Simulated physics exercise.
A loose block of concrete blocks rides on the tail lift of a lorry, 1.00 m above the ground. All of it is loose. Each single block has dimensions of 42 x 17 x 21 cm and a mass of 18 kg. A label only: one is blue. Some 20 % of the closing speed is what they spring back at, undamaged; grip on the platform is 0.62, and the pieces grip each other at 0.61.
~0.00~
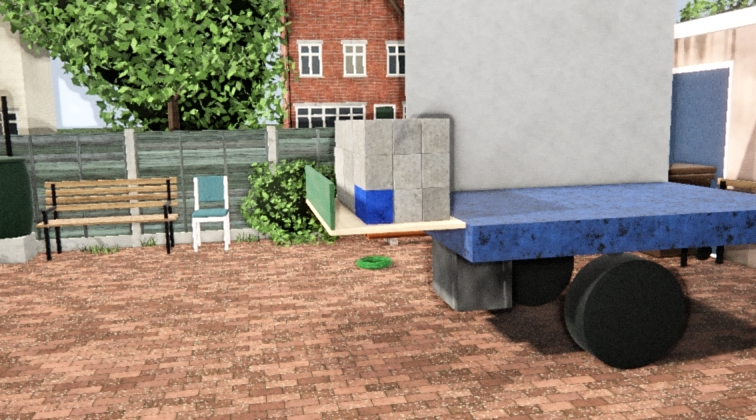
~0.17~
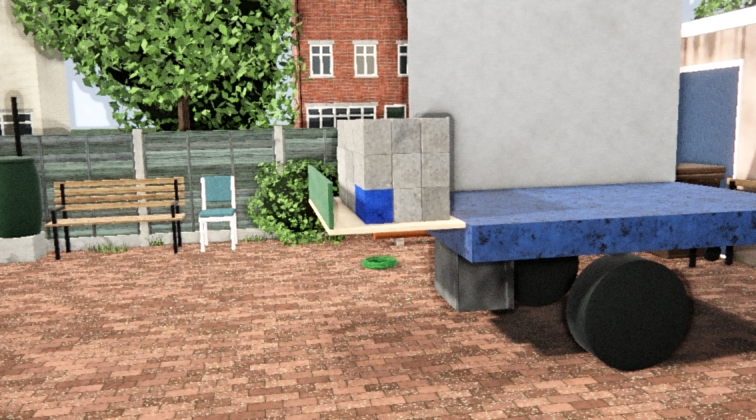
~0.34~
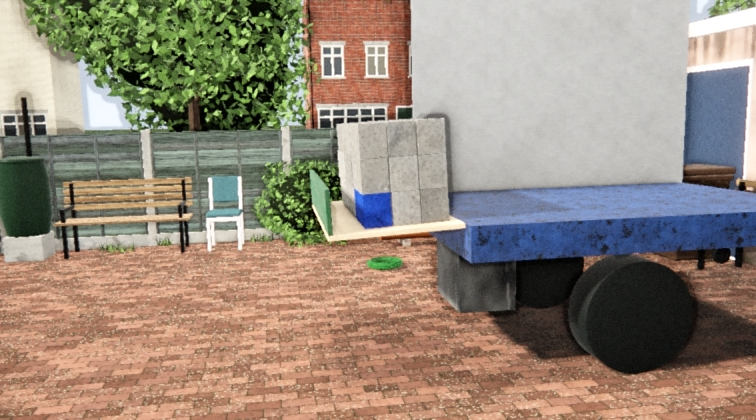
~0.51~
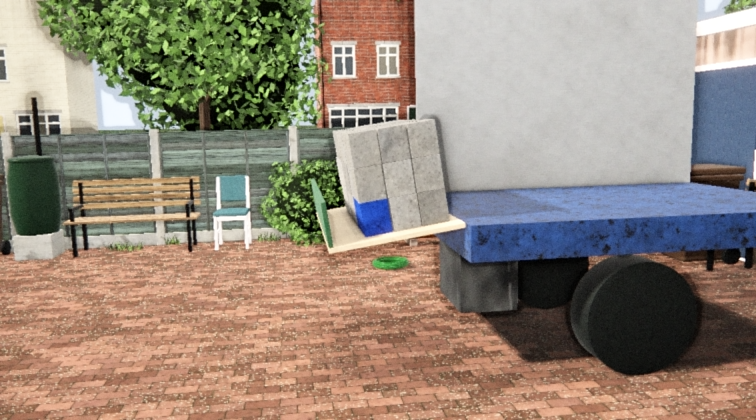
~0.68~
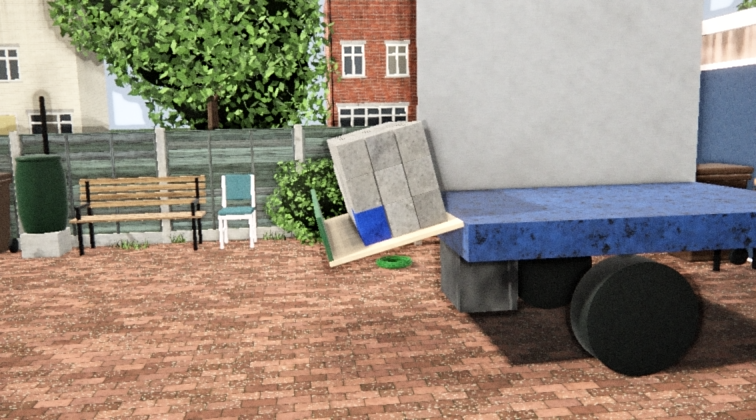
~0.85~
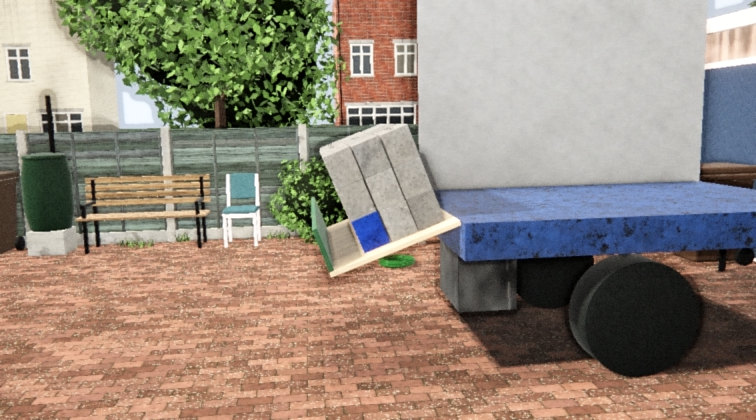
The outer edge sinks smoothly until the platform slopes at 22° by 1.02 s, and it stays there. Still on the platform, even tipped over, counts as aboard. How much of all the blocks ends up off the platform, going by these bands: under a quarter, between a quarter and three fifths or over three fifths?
Under a quarter.
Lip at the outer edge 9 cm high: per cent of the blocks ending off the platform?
60 per cent.
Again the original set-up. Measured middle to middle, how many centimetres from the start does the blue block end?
Blue - moved 20 cm.
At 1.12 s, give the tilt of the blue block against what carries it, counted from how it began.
Some 20°.
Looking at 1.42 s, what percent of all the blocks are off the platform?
10 %.
Around 0.98 s, slope 22°; none of the 27 blocks off the platform, 27 disturbed; blue block tipped 8°.
Around 1.12 s, slope 22°; none of the 27 blocks off the platform, 27 disturbed; blue block tipped 20°.
Around 1.42 s, slope 22°; 3 of the 27 blocks off the platform; blue block tipped 35°.
Finally (1.8 s), slope 22°; 3 of the 27 blocks off the platform; blue block tipped 35°. That is 11 per cent. Seen by the last camera, middles, blue block near (354, 232).
